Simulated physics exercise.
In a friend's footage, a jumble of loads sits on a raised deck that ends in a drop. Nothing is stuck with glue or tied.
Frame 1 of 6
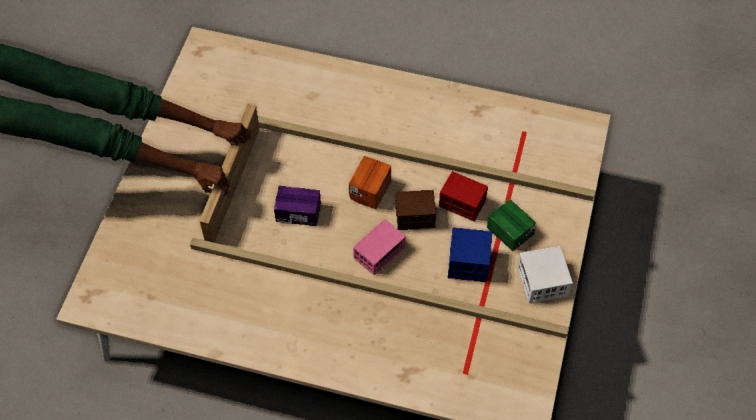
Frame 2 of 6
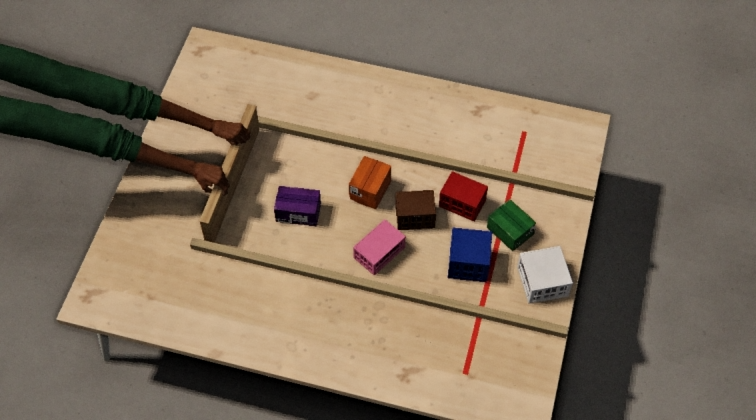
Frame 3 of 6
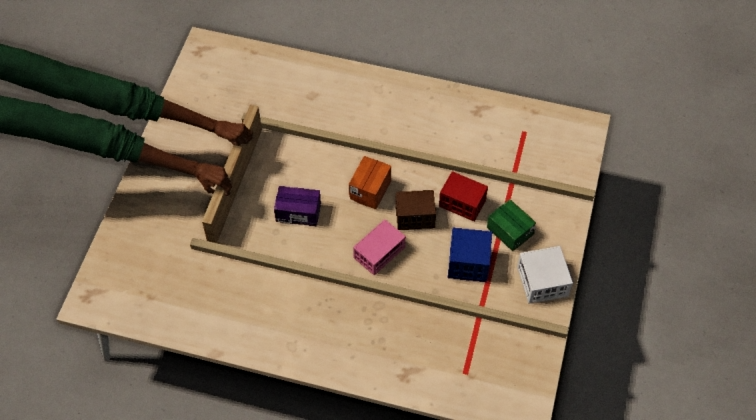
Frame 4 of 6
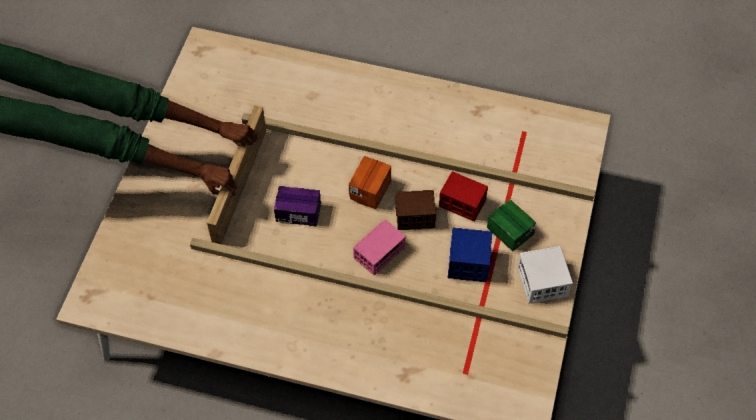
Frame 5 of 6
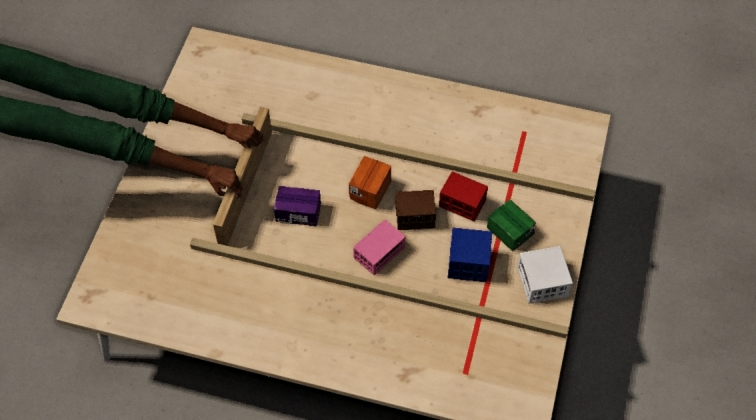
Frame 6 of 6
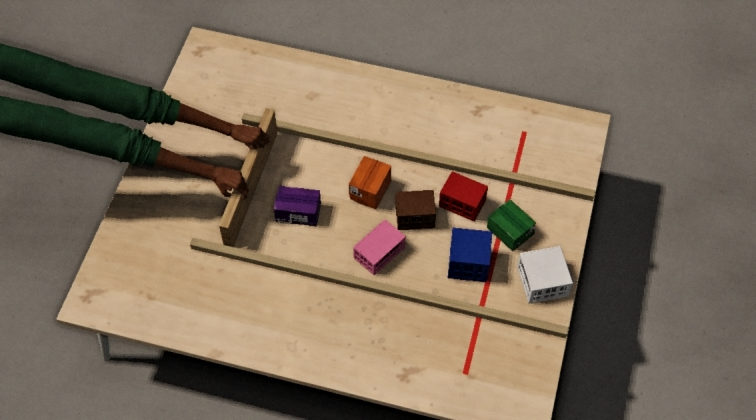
Two hands slide a wooden plank slightly right toward colored blocks that stay still.
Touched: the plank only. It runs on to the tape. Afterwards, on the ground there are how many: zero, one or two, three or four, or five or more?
On the ground there are one or two.
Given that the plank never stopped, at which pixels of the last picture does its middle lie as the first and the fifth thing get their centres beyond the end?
Pixels in order: Roughly (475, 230), roughly (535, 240).
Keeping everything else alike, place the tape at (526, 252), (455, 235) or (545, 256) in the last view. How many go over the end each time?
3, 0, 5.
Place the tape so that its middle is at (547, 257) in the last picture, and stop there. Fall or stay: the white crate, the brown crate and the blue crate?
The white crate is gone, the brown crate is gone, the blue crate is gone.
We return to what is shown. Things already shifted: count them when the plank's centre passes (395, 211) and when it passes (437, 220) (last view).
First 5, after that 7.
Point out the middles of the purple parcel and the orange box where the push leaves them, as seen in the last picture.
The purple parcel comes to rest at (515, 258), and the orange box comes to rest at (519, 215).
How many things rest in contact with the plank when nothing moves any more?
That comes to 3.
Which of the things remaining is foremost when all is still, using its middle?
The green parcel is the one.
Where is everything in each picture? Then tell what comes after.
White crate (544, 275); green parcel (511, 225); blue crate (470, 255); plank (231, 173); tape (497, 245), in the first frame.
Green parcel (511, 225); plank (231, 173), in the second frame.
Blue crate (470, 255); pink crate (380, 247), in the third frame.
White crate (544, 275); purple parcel (298, 206), in the fourth frame.
Green parcel (511, 225); orange box (370, 183), in the fifth frame.
White crate (544, 275); green parcel (511, 225); blue crate (470, 255); plank (250, 177); tape (497, 245), in the sixth frame.
Soon after, none off yet; white crate at rest near (544, 275); green parcel at rest near (511, 225); blue crate at rest near (470, 255).
By the end, the number that fall off is one or two; fallen, white crate.
